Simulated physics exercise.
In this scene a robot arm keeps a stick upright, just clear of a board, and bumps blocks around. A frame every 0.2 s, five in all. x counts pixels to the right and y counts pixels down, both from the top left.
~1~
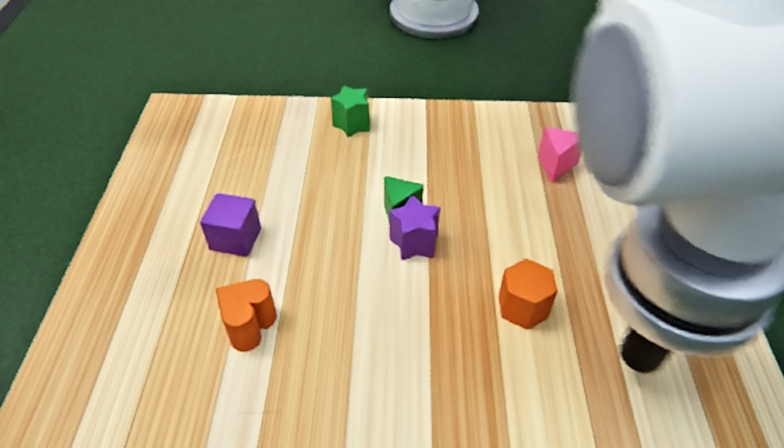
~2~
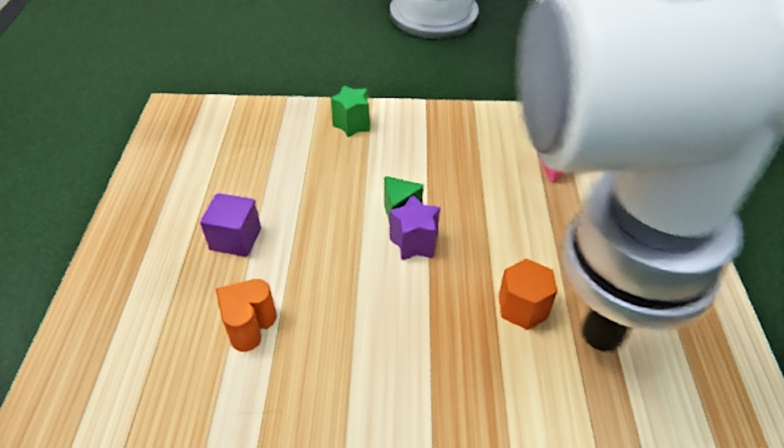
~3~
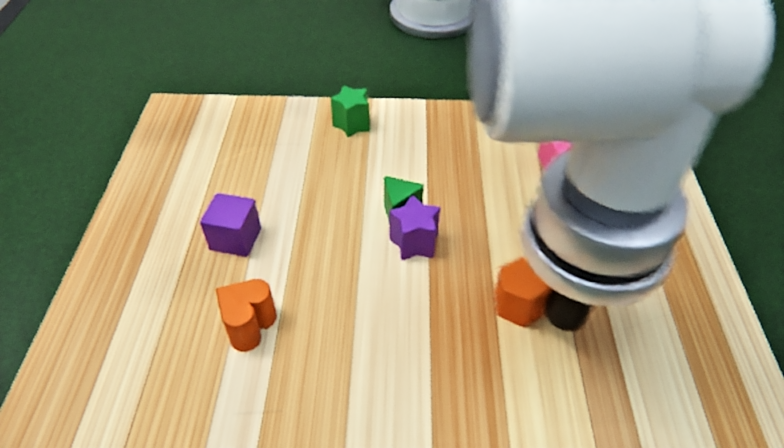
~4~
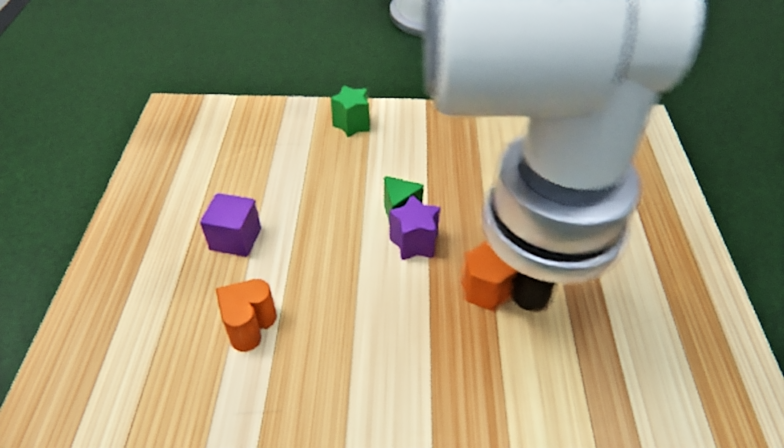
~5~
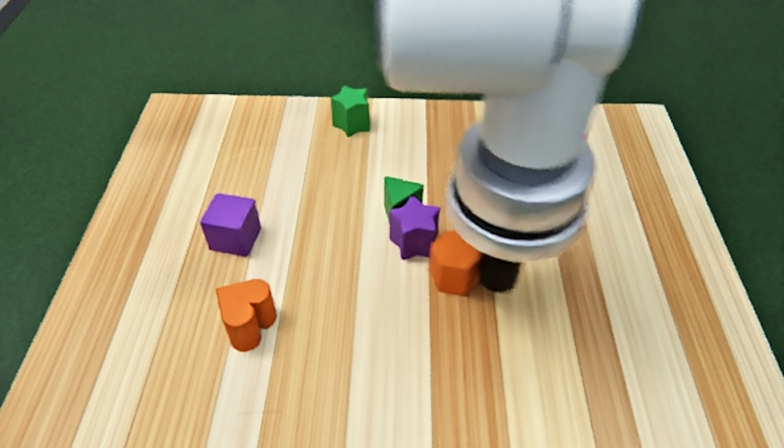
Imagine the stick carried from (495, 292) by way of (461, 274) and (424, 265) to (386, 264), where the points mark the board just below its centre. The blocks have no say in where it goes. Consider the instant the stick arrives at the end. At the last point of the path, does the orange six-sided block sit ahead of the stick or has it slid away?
It is still there in front.
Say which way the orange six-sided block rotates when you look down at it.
The orange six-sided block rotates counterclockwise.
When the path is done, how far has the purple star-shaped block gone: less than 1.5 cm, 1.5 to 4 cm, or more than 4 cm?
It ends over 4 cm away.
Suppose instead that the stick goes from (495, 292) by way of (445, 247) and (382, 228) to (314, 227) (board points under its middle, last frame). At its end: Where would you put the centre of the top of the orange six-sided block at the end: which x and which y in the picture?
I predict (411, 239).
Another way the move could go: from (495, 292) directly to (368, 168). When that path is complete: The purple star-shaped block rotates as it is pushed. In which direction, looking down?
The purple star-shaped block rotates clockwise.
The first path, step by step. One third of the way, stick (461, 259); green three-sided block (397, 181), turned 10° clockwise; purple star-shaped block (394, 211), turned 40° clockwise; orange six-sided block (420, 241), turned 35° anticlockwise.
Two thirds of the way, stick (423, 250); green three-sided block (397, 181), turned 15° clockwise; purple star-shaped block (376, 207), turned 75° clockwise; orange six-sided block (381, 239), turned 50° anticlockwise.
At the end, stick (386, 249); green three-sided block (397, 181), turned 15° clockwise; purple star-shaped block (369, 204), turned 100° clockwise; orange six-sided block (342, 240), turned 55° anticlockwise.
